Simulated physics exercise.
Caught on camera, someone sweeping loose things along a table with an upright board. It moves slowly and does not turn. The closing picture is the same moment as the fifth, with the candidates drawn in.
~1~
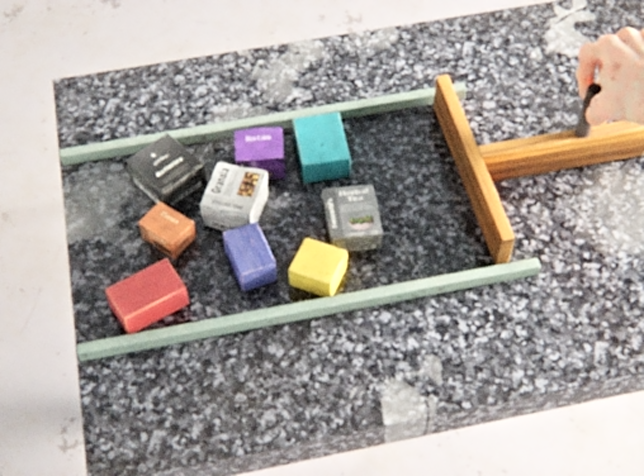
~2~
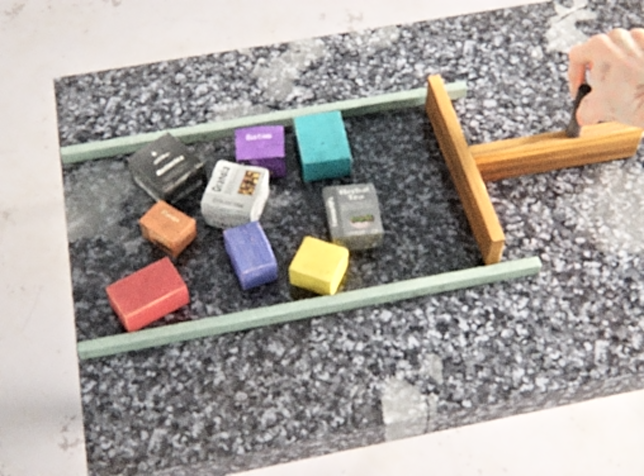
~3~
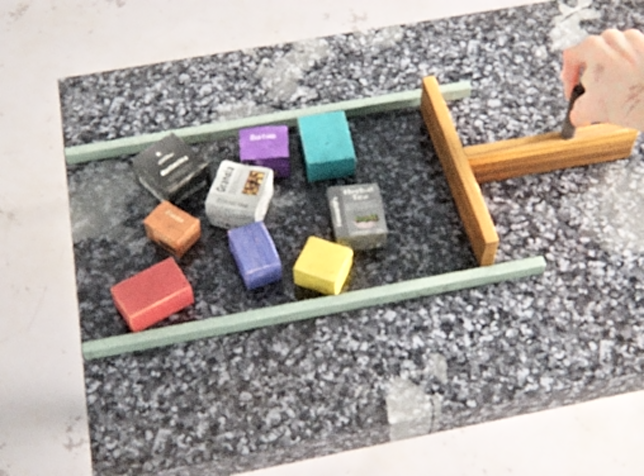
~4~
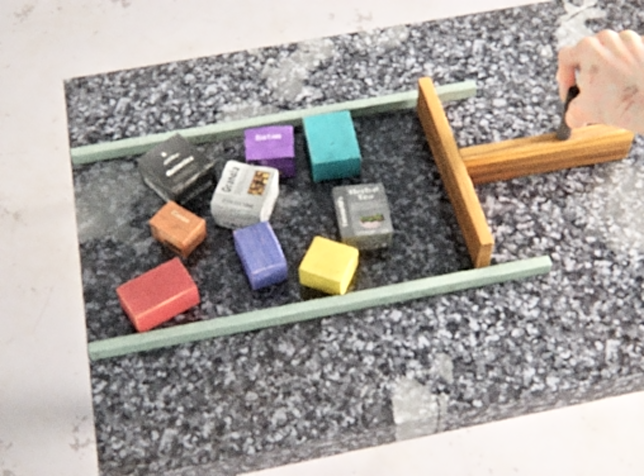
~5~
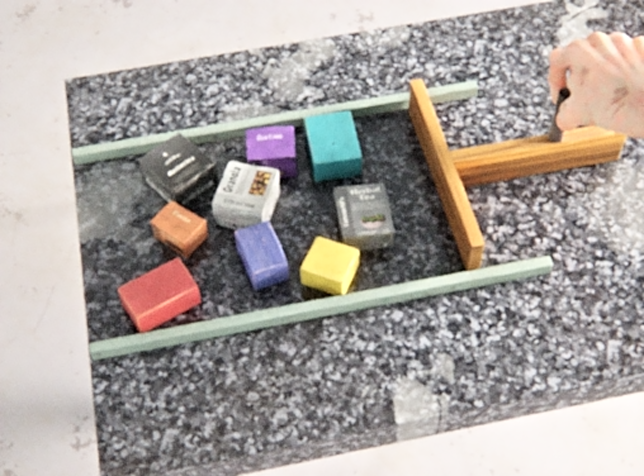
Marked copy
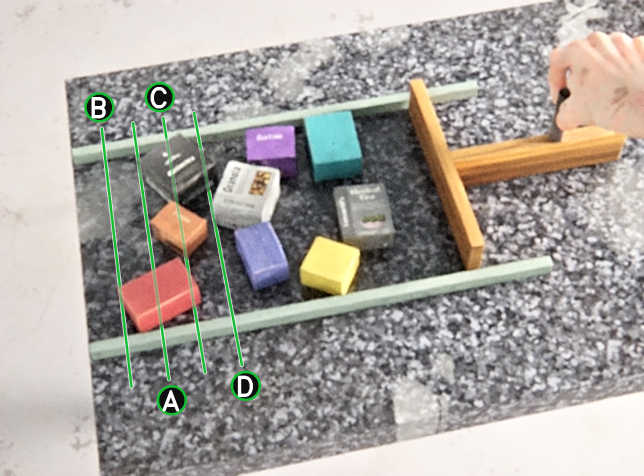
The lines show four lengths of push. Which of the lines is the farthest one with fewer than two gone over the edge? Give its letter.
As far as mark D.
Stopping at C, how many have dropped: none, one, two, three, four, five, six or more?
By then, three.
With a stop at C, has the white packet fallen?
By then, no.
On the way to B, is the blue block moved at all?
Yes.
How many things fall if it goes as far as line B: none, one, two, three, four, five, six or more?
In all, six or more.
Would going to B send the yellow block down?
No.
On the marked copy, A at (149, 239); B at (115, 246); C at (182, 234); D at (216, 228).
Taking D. A third of the way, board (364, 172); yellow block (327, 272); turquoise block (320, 149).
Two thirds of the way, board (282, 186); black box (139, 170); orange packet (158, 240).
When it is over, board (217, 197); black box (78, 180); red block (99, 304); none fallen.
As for the rest, A drops six; B drops six; C drops three.
